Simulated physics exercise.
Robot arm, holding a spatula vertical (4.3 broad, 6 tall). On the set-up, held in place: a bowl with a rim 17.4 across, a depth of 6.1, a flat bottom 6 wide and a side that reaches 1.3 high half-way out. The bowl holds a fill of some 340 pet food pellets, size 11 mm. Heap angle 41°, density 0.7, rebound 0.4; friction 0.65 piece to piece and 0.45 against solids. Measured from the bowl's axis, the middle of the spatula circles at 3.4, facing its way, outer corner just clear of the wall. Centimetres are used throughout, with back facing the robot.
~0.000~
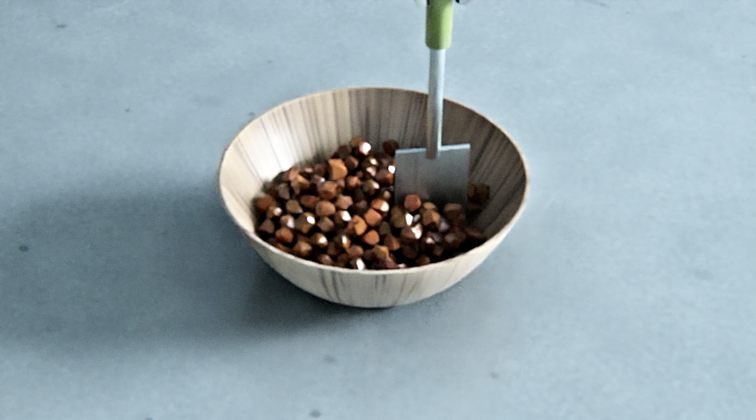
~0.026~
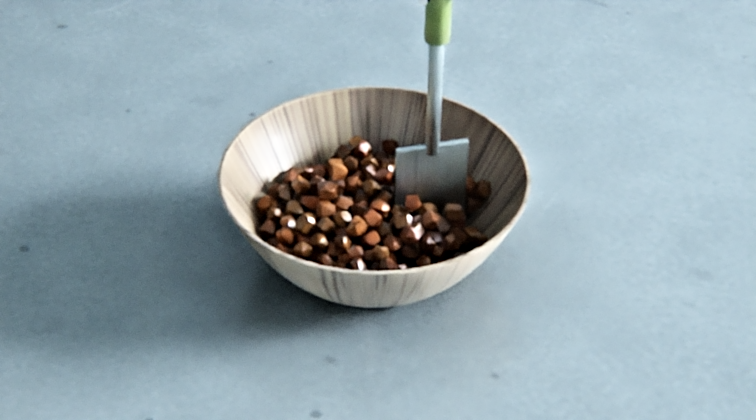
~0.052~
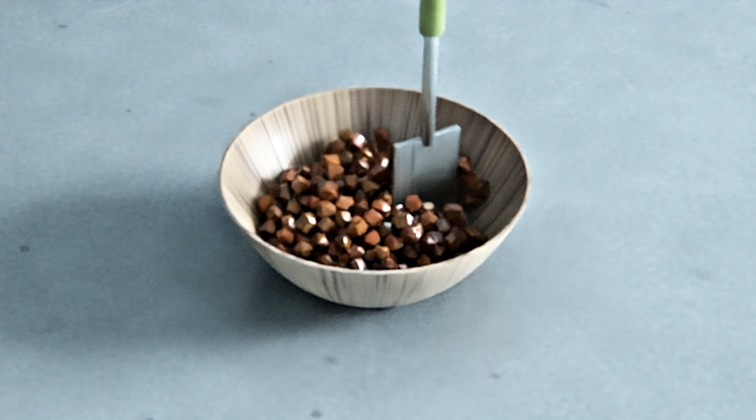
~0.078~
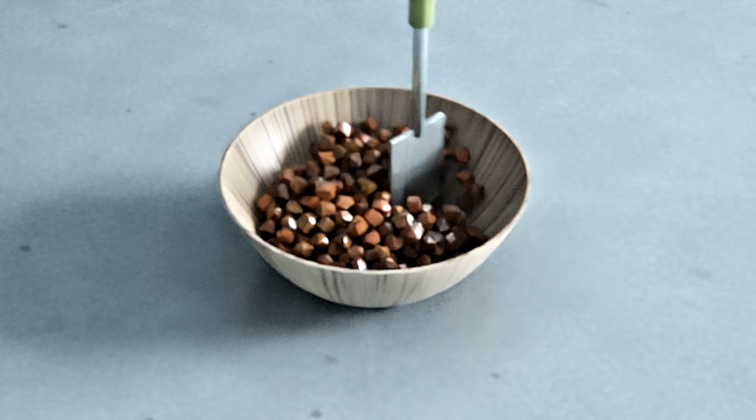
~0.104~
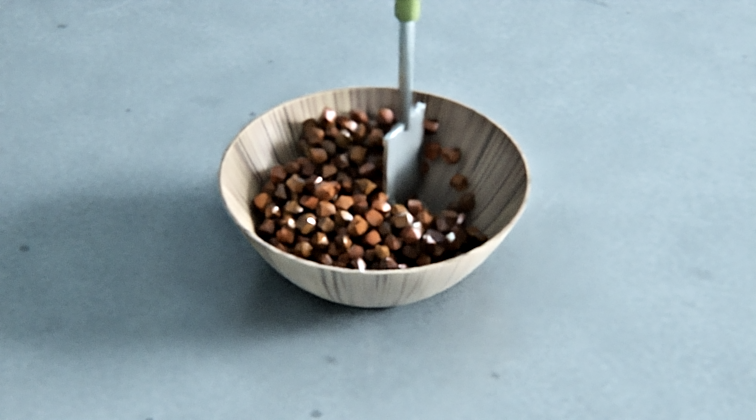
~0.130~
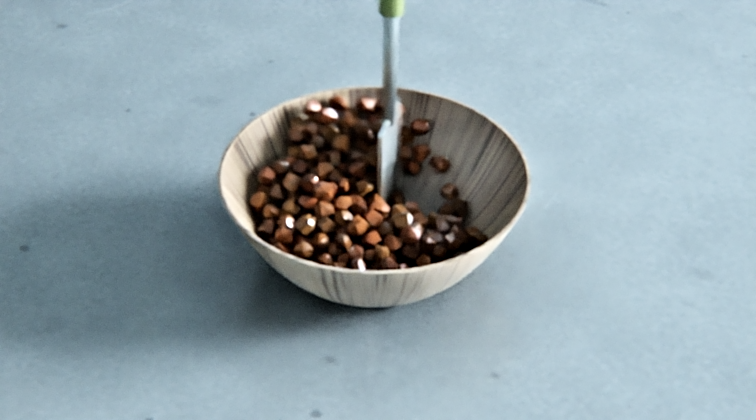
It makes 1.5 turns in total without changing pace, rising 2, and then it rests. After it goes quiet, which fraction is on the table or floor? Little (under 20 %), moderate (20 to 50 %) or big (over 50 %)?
Little.
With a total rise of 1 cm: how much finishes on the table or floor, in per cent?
Near 15 in a hundred.
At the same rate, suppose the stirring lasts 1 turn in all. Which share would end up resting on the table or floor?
Close to 10 in a hundred.
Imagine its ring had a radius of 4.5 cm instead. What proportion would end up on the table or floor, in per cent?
Around 15 in a hundred.
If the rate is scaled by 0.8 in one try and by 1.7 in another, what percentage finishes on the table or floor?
It would be about 10 and 30 percent respectively.
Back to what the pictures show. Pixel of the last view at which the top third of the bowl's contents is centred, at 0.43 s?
Around pixel (395, 242).
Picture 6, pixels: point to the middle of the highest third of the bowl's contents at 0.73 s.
I'd point to about (360, 152).
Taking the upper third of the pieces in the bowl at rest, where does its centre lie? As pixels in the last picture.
Centre of top third: Approx. (318, 206).
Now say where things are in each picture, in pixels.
In the first picture, the spatula neck at (434, 127), 0° round; upper third of the load around (369, 203), from x 265 to 480, top at y 145; 341 in the bowl.
In the second picture, the spatula neck at (433, 123), 5° round; upper third of the load around (369, 202), from x 265 to 485, top at y 145.
In the third picture, the spatula neck at (428, 115), 20° round; upper third of the load around (371, 188), from x 265 to 480, top at y 135.
In the fourth picture, the spatula neck at (418, 106), 35° round; upper third of the load around (371, 182), from x 265 to 480, top at y 125.
In the fifth picture, the spatula neck at (404, 99), 51° round; upper third of the load around (358, 173), from x 260 to 480, top at y 115.
In the sixth picture, the spatula neck at (389, 95), 67° round; upper third of the load around (342, 168), from x 260 to 480, top at y 105; 341 in the bowl.
After 0.43 s, 251° round, highest piece 9 above the table; 323 in the bowl, 9 on the table or floor, 9 in flight or on the tool.
After 0.73 s, 76° round, highest piece 8 above the table; 308 in the bowl, 30 on the table or floor, 3 in flight or on the tool.
After 1.08 s, 180° round, highest piece 7 above the table; 304 in the bowl, 37 on the table or floor.
After 1.78 s, 180° round, highest piece 7 above the table; 304 in the bowl, 37 on the table or floor.
In the end, 304 in the bowl, 37 on the table or floor. That is 11 % on the table or floor.
